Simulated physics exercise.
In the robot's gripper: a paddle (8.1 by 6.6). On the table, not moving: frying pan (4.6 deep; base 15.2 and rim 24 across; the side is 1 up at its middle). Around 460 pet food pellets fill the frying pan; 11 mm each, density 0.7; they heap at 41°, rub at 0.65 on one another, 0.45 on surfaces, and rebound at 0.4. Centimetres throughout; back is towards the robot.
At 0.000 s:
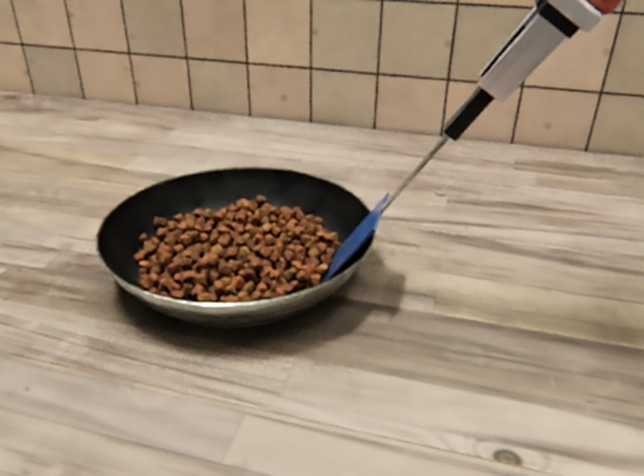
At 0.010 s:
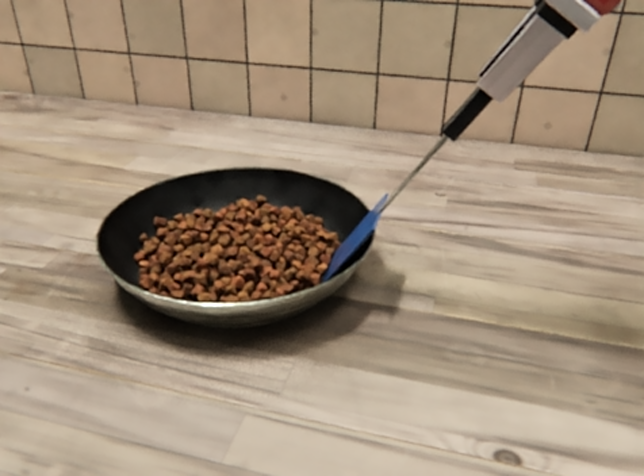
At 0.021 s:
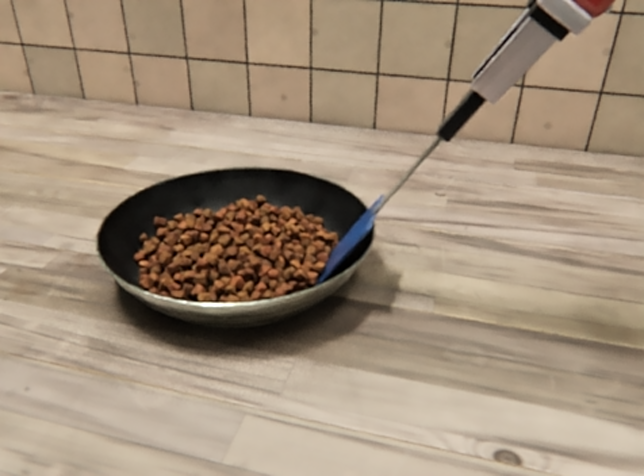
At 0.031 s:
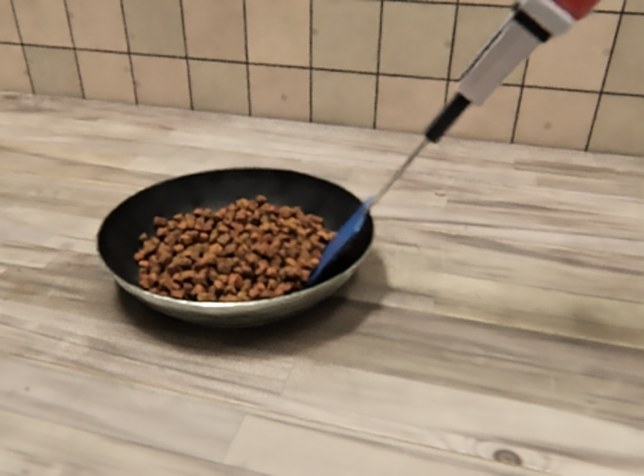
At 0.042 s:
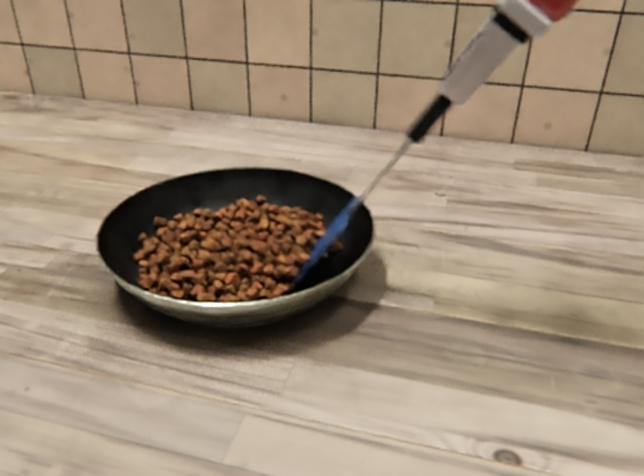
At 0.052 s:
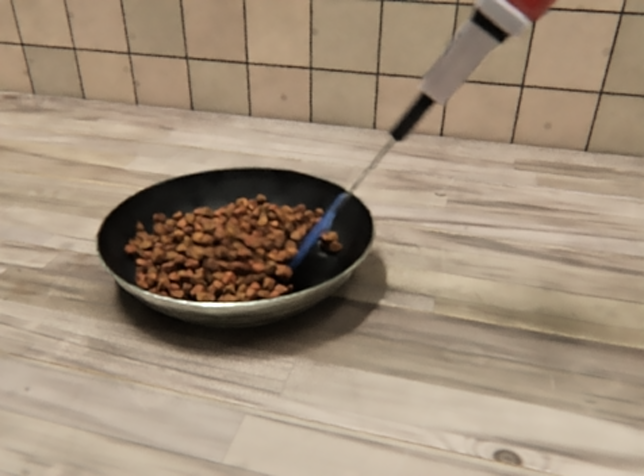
Blue spatula held by a robot gripper sliding left through brown pet food pellets in a black frying pan, pushing some leftward.
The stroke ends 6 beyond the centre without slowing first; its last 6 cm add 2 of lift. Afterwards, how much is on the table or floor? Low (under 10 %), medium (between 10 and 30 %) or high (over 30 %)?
Share on the table or floor: Medium (between 10 and 30 %).
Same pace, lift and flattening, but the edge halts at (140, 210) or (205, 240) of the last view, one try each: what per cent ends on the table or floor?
Some 35 and 5 per cent.
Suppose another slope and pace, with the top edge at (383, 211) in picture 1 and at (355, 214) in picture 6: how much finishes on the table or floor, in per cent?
About 5 per cent.
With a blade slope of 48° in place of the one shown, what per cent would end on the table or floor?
Then about 10 per cent.
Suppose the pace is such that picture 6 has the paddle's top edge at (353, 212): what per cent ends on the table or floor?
Some 5 per cent.
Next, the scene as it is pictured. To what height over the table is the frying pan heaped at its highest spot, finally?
Some 5.5 cm.
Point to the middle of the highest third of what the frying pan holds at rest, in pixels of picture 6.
Near (164, 226).
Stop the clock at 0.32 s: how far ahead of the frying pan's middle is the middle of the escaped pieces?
About 18 cm.
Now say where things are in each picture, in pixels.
Paddle top edge at (382, 210), sloping 57°; upper third of the load around (246, 249), from x 140 to 335, top at y 200; 456 in the frying pan, in the first frame.
Paddle top edge at (381, 210), sloping 57°; upper third of the load around (246, 249), from x 140 to 335, top at y 200, in the second frame.
Paddle top edge at (376, 211), sloping 57°; upper third of the load around (247, 248), from x 140 to 335, top at y 200, in the third frame.
Paddle top edge at (365, 212), sloping 57°; upper third of the load around (249, 248), from x 140 to 335, top at y 200, in the fourth frame.
Paddle top edge at (350, 212), sloping 57°; upper third of the load around (245, 245), from x 140 to 335, top at y 200, in the fifth frame.
Paddle top edge at (335, 210), sloping 57°; upper third of the load around (234, 240), from x 130 to 335, top at y 200; 456 in the frying pan, in the sixth frame.
After 0.08 s, sloping 57°, highest piece 6 above the table; 456 in the frying pan.
After 0.10 s, sloping 57°, highest piece 7 above the table; 456 in the frying pan.
After 0.32 s, sloping 57°, highest piece 9 above the table; 381 in the frying pan, 61 on the table or floor, 14 on the blade or in flight.
After 1.37 s, sloping 57°, highest piece 5 above the table; 381 in the frying pan, 75 on the table or floor.
At rest, 381 in the frying pan, 75 on the table or floor. That is 16 % on the table or floor.
